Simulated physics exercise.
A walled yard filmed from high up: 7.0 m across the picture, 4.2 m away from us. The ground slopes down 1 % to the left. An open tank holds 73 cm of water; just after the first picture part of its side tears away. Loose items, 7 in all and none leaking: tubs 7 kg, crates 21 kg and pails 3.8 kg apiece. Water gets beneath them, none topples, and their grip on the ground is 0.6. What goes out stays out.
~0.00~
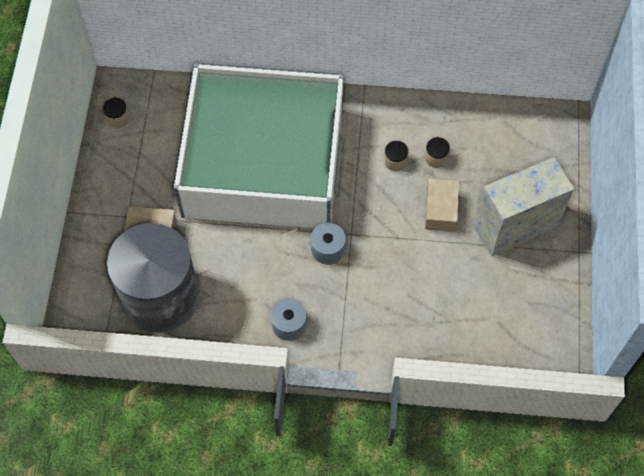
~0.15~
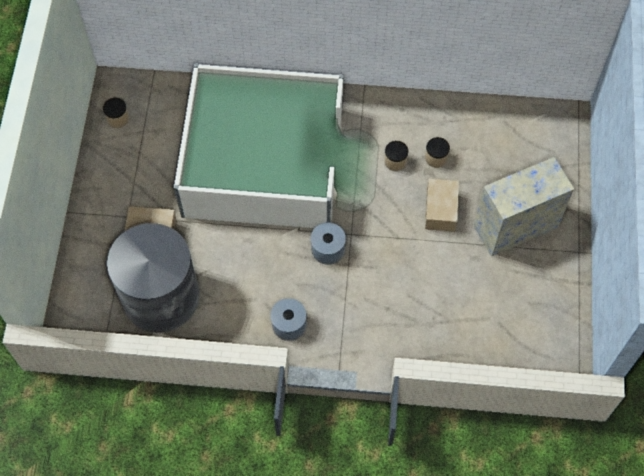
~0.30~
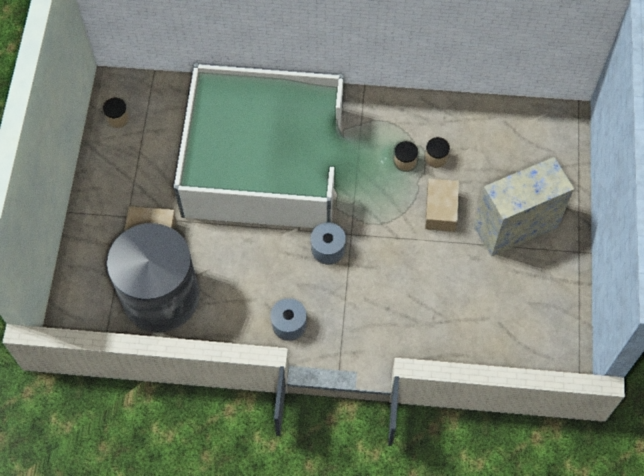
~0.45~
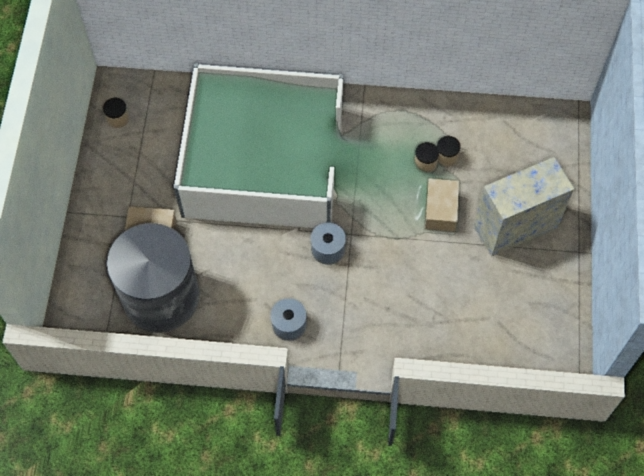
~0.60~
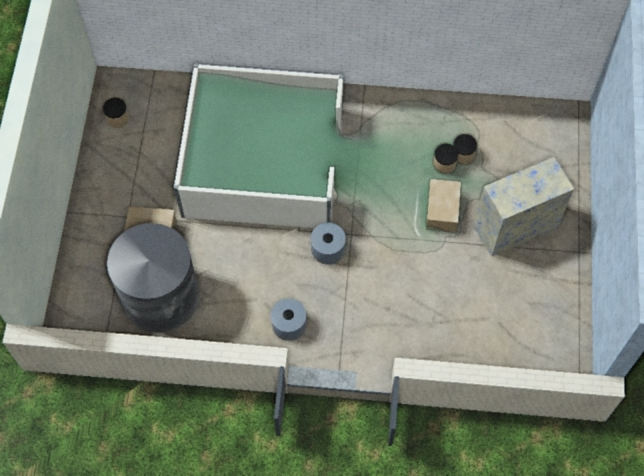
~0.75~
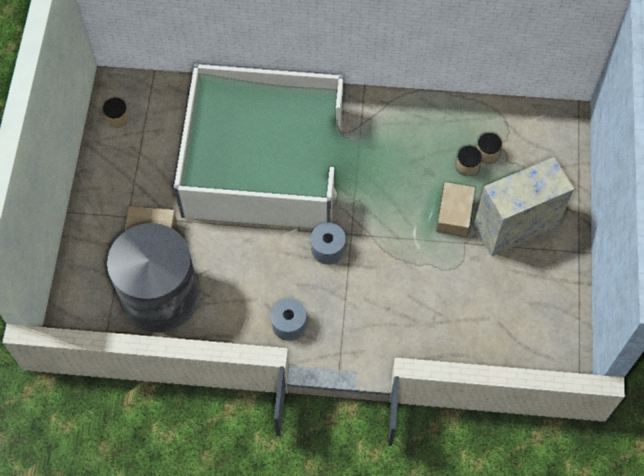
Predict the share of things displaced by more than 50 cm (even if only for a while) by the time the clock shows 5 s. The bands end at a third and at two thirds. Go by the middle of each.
That comes to from one to two thirds.
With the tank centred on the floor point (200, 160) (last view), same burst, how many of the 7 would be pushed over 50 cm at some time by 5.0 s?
In that case 4 of them.
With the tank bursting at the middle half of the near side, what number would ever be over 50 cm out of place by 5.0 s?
In that case 2 of them.
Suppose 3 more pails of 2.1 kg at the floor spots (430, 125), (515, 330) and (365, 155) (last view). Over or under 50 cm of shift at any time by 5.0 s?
In turn: Past it, over, more.
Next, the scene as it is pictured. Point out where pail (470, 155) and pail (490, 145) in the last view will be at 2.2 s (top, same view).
Near (576, 168) and (548, 117).
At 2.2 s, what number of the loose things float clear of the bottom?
I count 3.
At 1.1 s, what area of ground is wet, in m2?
About 11.0 m2.
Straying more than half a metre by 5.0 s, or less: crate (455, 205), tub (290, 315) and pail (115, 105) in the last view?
In that order: More, less, under.
After 1.1 s 2 of 7 are over 50 cm from their spots; 2 afloat.
After 2.2 s 3 of 7 are over 50 cm from their spots; 3 afloat.
After 3.5 s 3 of 7 are over 50 cm from their spots; 3 afloat.
After 5.0 s 3 of 7 are over 50 cm from their spots, and 3 have been at some point; 3 afloat.
